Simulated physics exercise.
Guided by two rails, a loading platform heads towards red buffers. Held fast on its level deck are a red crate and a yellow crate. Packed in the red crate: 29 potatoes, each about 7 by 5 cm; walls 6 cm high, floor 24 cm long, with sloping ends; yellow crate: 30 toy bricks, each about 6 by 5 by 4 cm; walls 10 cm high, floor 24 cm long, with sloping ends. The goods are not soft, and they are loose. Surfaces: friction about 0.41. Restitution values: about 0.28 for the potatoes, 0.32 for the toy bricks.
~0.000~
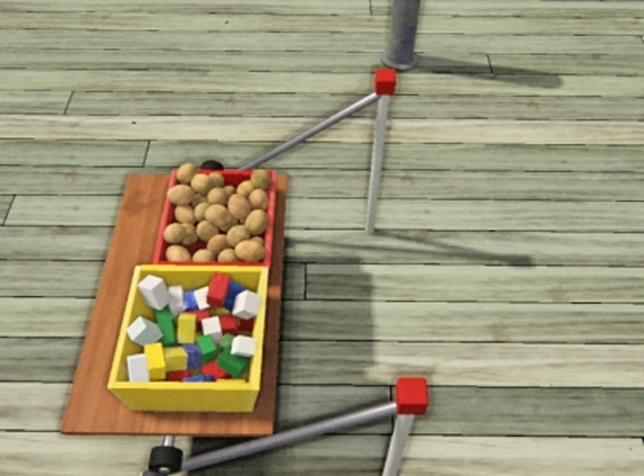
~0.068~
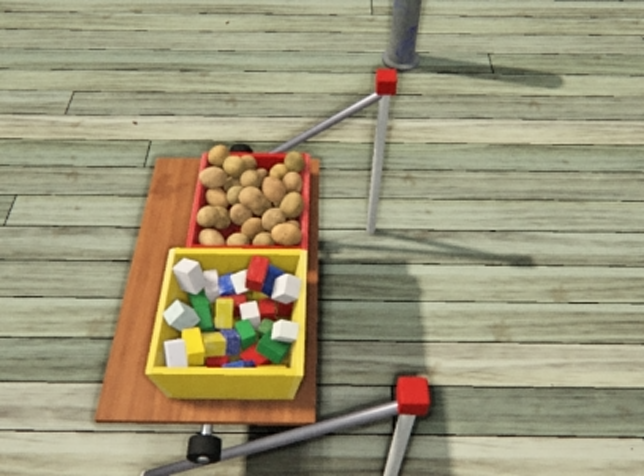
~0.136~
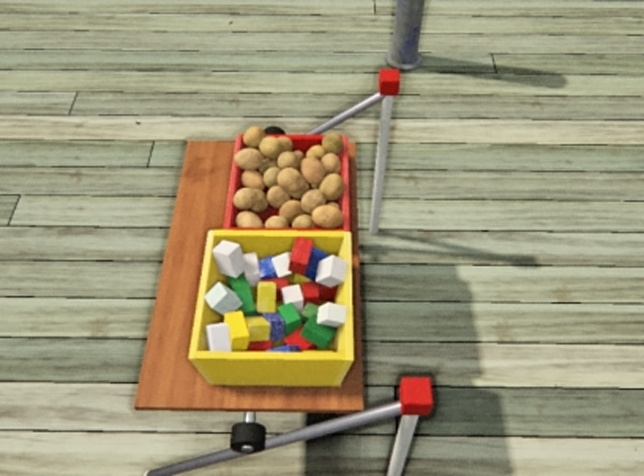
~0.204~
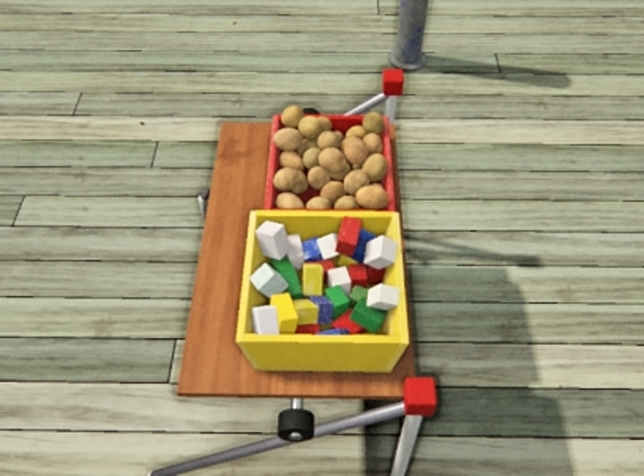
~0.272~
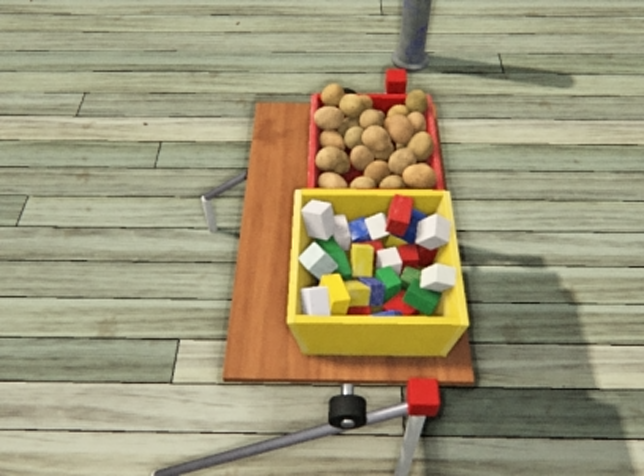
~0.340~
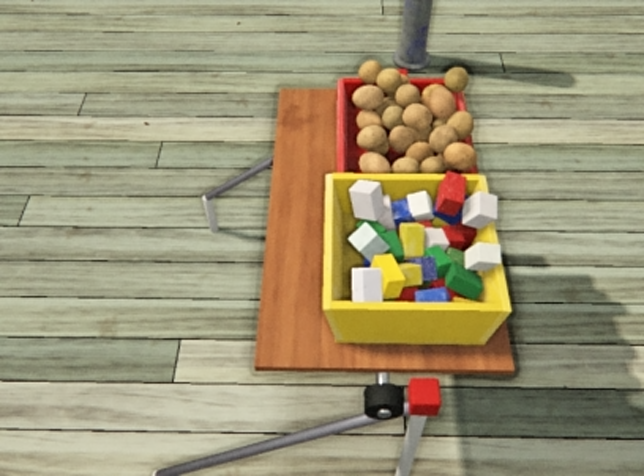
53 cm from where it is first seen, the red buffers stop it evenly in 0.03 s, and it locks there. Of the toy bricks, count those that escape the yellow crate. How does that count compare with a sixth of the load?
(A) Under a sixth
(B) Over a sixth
(A) Under a sixth.
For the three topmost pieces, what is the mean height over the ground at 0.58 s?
About 78 cm up, on average.
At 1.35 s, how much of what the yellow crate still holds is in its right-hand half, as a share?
About 60%.
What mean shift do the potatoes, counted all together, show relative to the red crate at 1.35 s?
Roughly 22 cm rightwards, on average.
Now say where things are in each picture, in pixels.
In the first frame (we follow the rim corner now nearest the camera, unless another is named; the camera pans a little), yellow crate at (114, 385); red crate (by its farthest rim corner) at (272, 173); 0 cm up the rails; nothing out yet.
The second frame shows yellow crate at (152, 370); red crate at (305, 155); 11 cm up the rails.
The third frame shows yellow crate at (196, 355); red crate at (343, 137); 23 cm up the rails.
The fourth frame shows yellow crate at (244, 338); red crate at (383, 117); 34 cm up the rails.
The fifth frame shows yellow crate at (295, 319); red crate at (426, 96); 45 cm up the rails.
The sixth frame shows yellow crate at (331, 305); red crate at (455, 81); 53 cm up the rails; nothing out yet.
After 0.42 s, 4 of 29 out of the red crate and 1 of 30 out of the yellow crate.
After 0.58 s, 7 of 29 out of the red crate and 2 of 30 out of the yellow crate.
After 0.80 s, 10 of 29 out of the red crate and 2 of 30 out of the yellow crate.
When it is over (at 1.35 s), 10 of 29 out of the red crate and 2 of 30 out of the yellow crate. Asked share, 2 of 30, 7 per cent.
